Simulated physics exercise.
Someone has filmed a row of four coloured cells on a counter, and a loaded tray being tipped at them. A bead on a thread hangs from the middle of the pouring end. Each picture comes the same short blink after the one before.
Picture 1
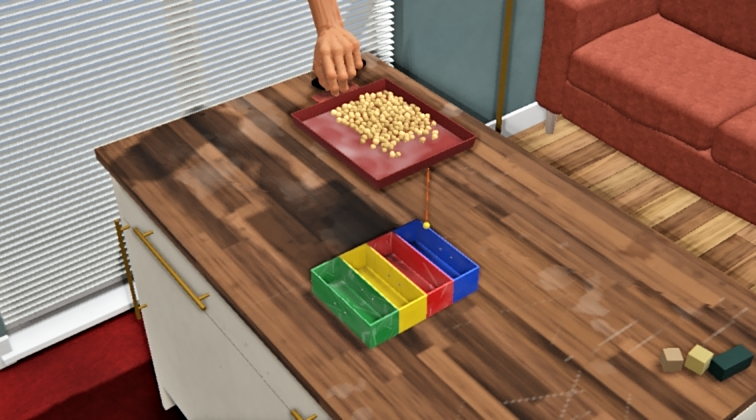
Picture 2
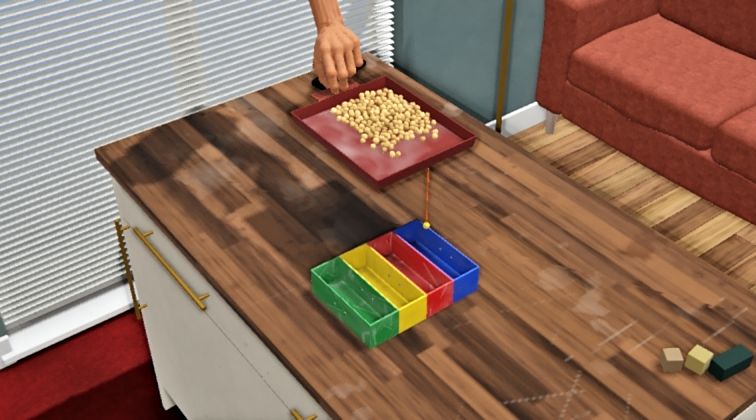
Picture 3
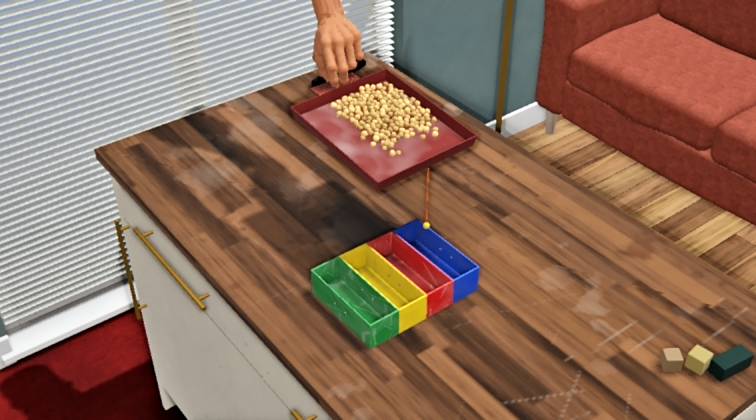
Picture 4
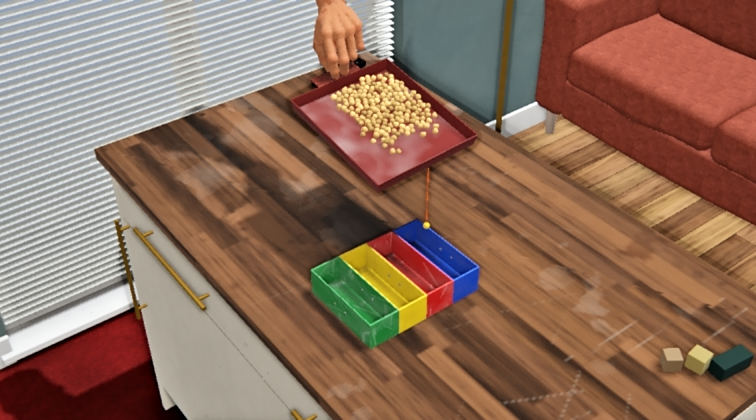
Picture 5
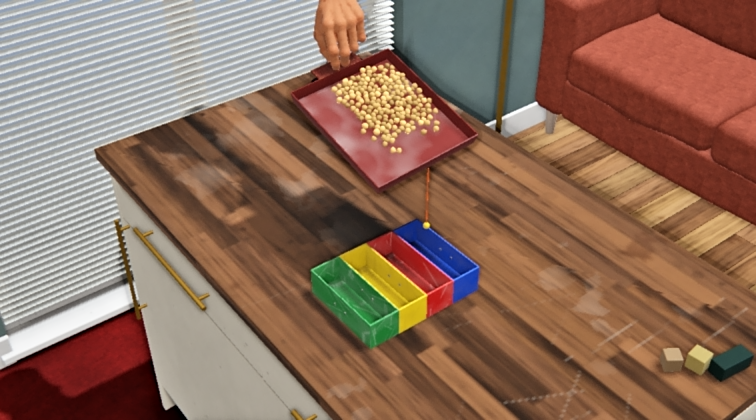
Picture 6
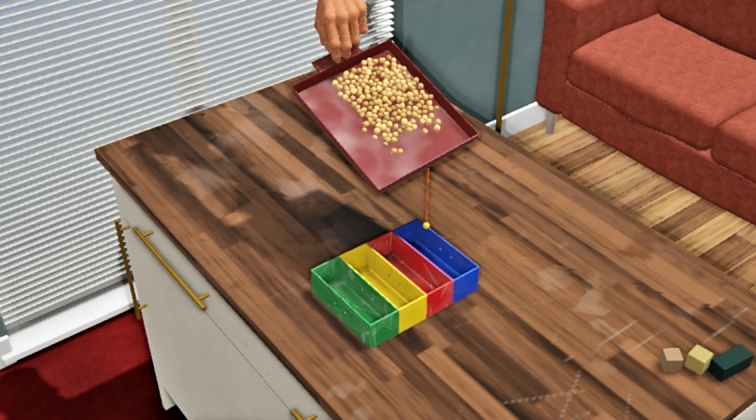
A red tray loaded with round, pale chickpeas sits level above a wooden counter, its handle held by a hand, near four joined cells of green, yellow, red and blue. The hand then raises the far end, tilting the tray gradually until it slopes clearly, lowest at its left front corner.
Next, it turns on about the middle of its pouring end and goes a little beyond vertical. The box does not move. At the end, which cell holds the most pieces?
It favours the red compartment.
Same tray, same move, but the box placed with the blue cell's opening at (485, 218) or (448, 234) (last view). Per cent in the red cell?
Roughly 0 per cent, and 20 per cent.
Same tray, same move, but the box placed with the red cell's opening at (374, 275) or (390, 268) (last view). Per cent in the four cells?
In turn 80 and 90 in a hundred.
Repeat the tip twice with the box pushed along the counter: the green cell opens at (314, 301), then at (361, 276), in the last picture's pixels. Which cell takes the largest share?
At the first place blue, at the second the yellow cell.
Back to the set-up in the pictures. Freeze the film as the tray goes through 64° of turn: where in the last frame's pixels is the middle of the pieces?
Close to (402, 174).
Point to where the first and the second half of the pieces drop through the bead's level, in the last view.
The first part at (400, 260); the rest at (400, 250).
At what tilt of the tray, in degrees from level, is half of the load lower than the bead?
At about 110°.
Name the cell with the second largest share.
In second place: The yellow cell.
Just after the last frame, tray tipped steeply; the larger part on the tray; just a few in the red cell; just a few in the green cell; roughly a quarter falling or outside the box.
A moment on, tray tipped past a quarter turn; roughly half on the tray; roughly a quarter in the yellow cell; roughly a quarter in the red cell; just a few in the blue cell; just a few in the green cell; about a tenth falling or outside the box.
Further on, tray tipped past a quarter turn; roughly half in the red cell; roughly a third in the yellow cell; about a tenth in the blue cell; just a few in the green cell; just a few falling or outside the box.
When it is over, tray tipped past a quarter turn; roughly half in the red cell; roughly a third in the yellow cell; about a tenth in the blue cell; just a few in the green cell; just a few outside the box.
